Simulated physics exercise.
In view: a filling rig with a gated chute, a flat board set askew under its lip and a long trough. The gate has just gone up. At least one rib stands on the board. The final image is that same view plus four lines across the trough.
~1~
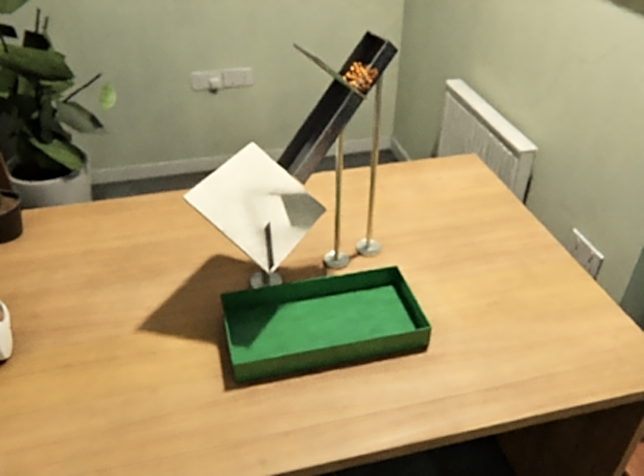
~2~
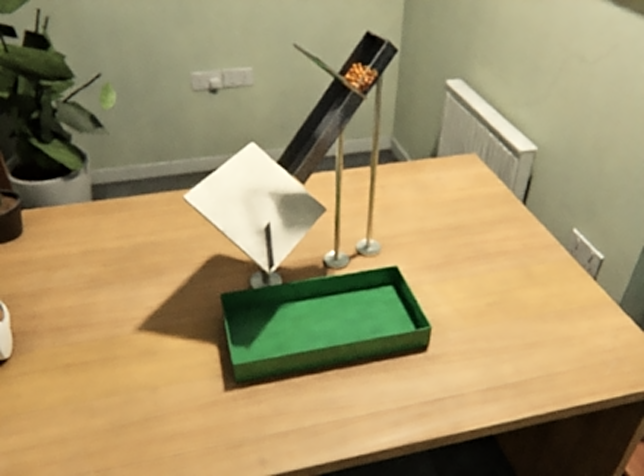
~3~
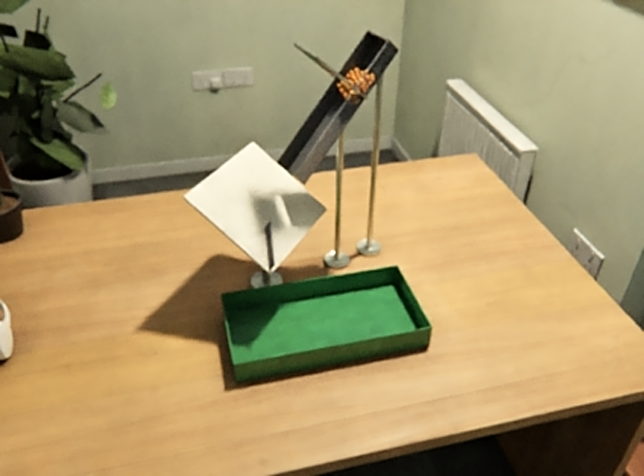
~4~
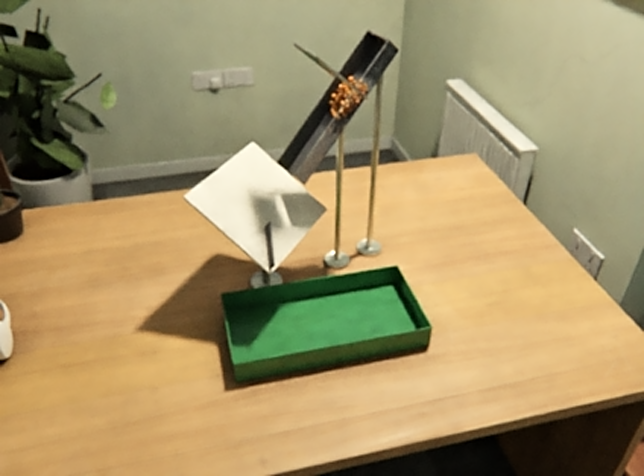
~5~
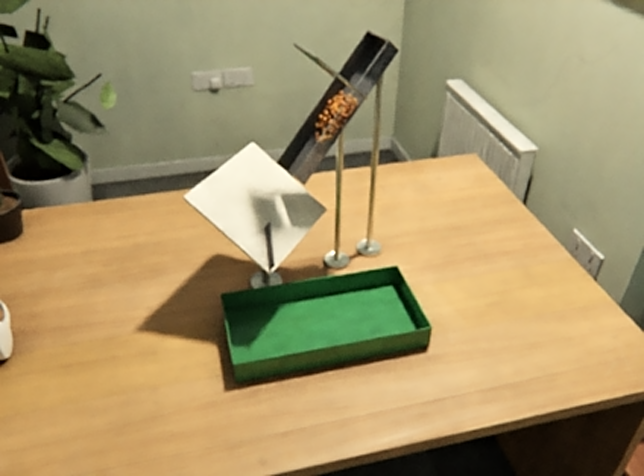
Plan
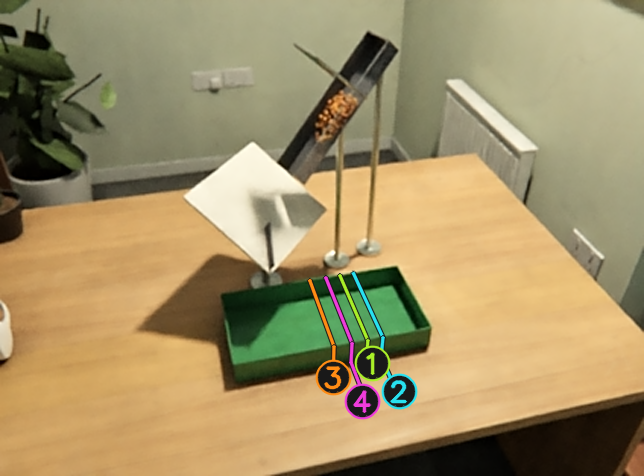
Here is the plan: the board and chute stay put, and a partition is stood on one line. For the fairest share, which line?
The answer is line 3.
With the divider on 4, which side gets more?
Left.
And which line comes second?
That is line 4.
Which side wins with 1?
More lands on the left.
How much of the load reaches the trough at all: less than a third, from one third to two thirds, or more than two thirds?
More than two thirds.
On the marked copy, line 1 crosses the front rim at (367, 339); line 2 crosses the front rim at (382, 336); line 3 crosses the front rim at (333, 345); line 4 crosses the front rim at (351, 342).
For line 1, of what is caught, nearly all on the left of the divider, a small part on the right.
For line 2, of what is caught, nearly all on the left of the divider, a small part on the right.
For line 3, of what is caught, about half on the left of the divider, about half on the right.
For line 4, of what is caught, most on the left of the divider, about a quarter on the right.
